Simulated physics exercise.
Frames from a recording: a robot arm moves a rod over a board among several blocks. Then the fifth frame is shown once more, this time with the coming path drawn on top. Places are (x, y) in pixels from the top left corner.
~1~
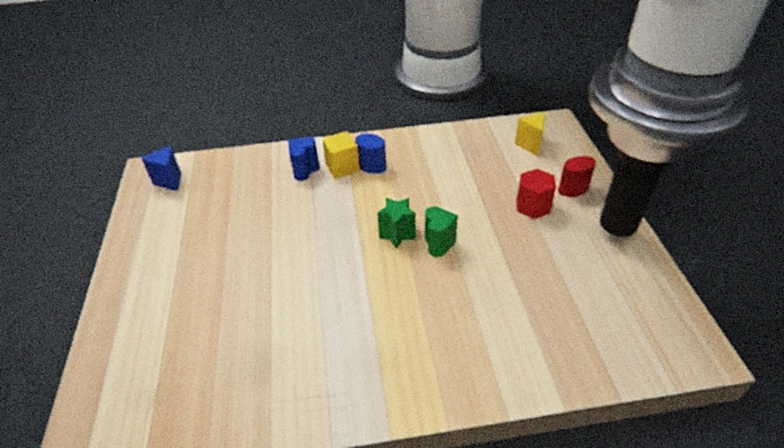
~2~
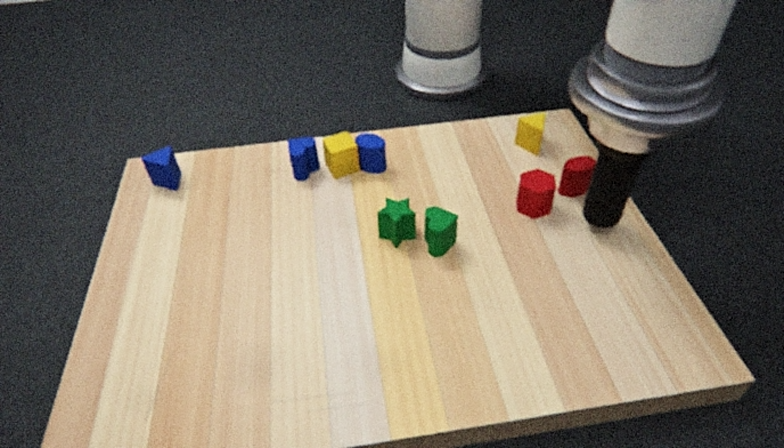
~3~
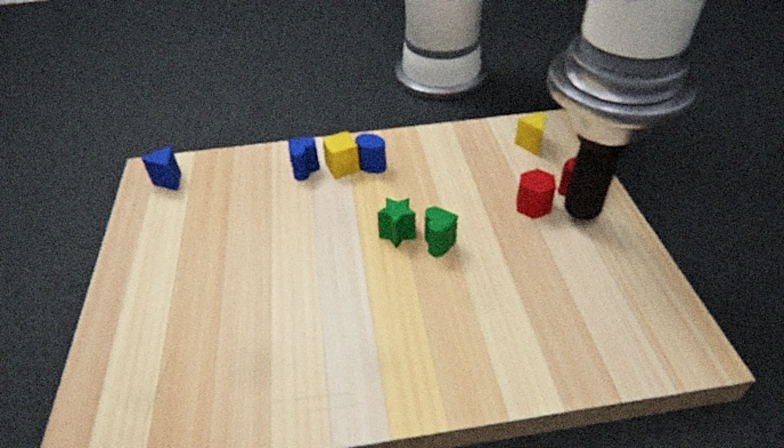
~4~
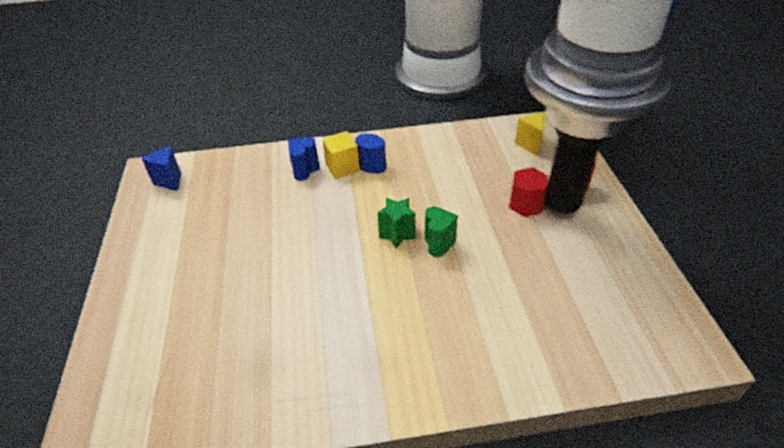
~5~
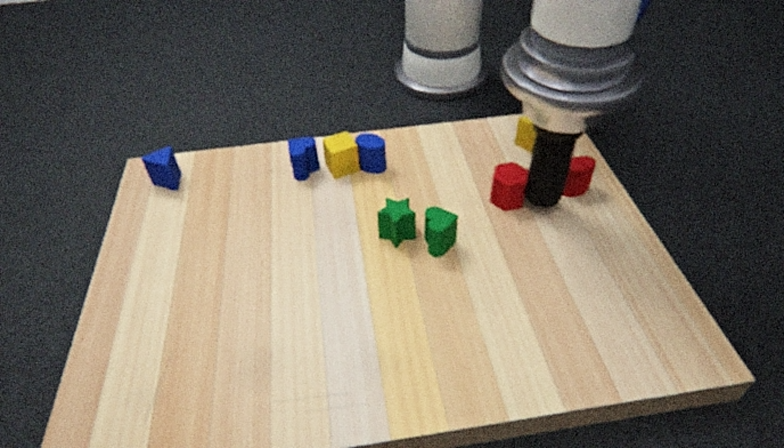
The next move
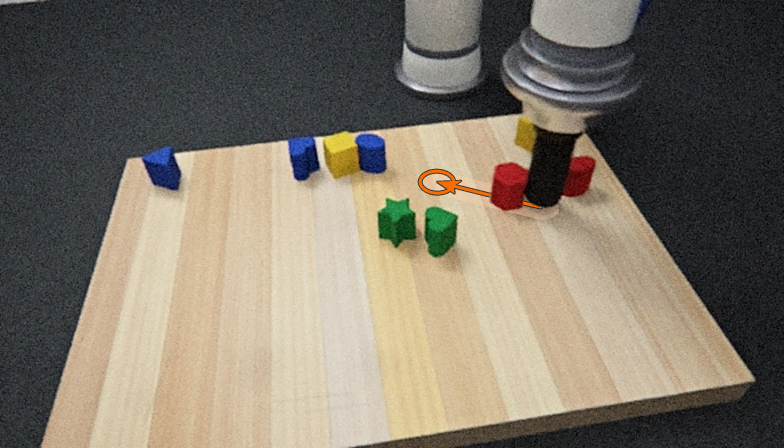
The clip opens on a wooden board with small blue, yellow, green and red blocks, and a robot arm holding a dark rod near the right edge. The rod moves left, passing in front of the red oval block, then pushes the red hexagon a short way left.
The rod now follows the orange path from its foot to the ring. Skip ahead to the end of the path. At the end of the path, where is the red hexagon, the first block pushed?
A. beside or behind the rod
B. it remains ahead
My answer is option B.
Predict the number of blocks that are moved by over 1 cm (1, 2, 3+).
Counting only shifts above 1 cm, I get one block.
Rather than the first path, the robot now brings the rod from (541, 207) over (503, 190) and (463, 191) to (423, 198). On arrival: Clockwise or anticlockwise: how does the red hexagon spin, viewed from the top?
The block turns clockwise.
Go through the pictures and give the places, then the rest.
Rod tip (618, 225); block tops, red hexagon (538, 180); red oval (580, 163), in the first picture.
Rod (601, 216); blocks unchanged, in the second picture.
Rod (582, 209); blocks unchanged, in the third picture.
Rod (563, 202); red hexagon (531, 178), in the fourth picture.
Rod (543, 197); red hexagon (511, 173); red oval (580, 163), in the fifth picture.
Path on the board, from (541, 207) directly to (437, 182).
The first path, step by step. One third of the way, rod (506, 189); red hexagon (475, 164).
Two thirds of the way, rod (471, 180); red hexagon (441, 155).
At the end, rod (437, 172); red hexagon (408, 147), turned 15° clockwise; red oval in place.
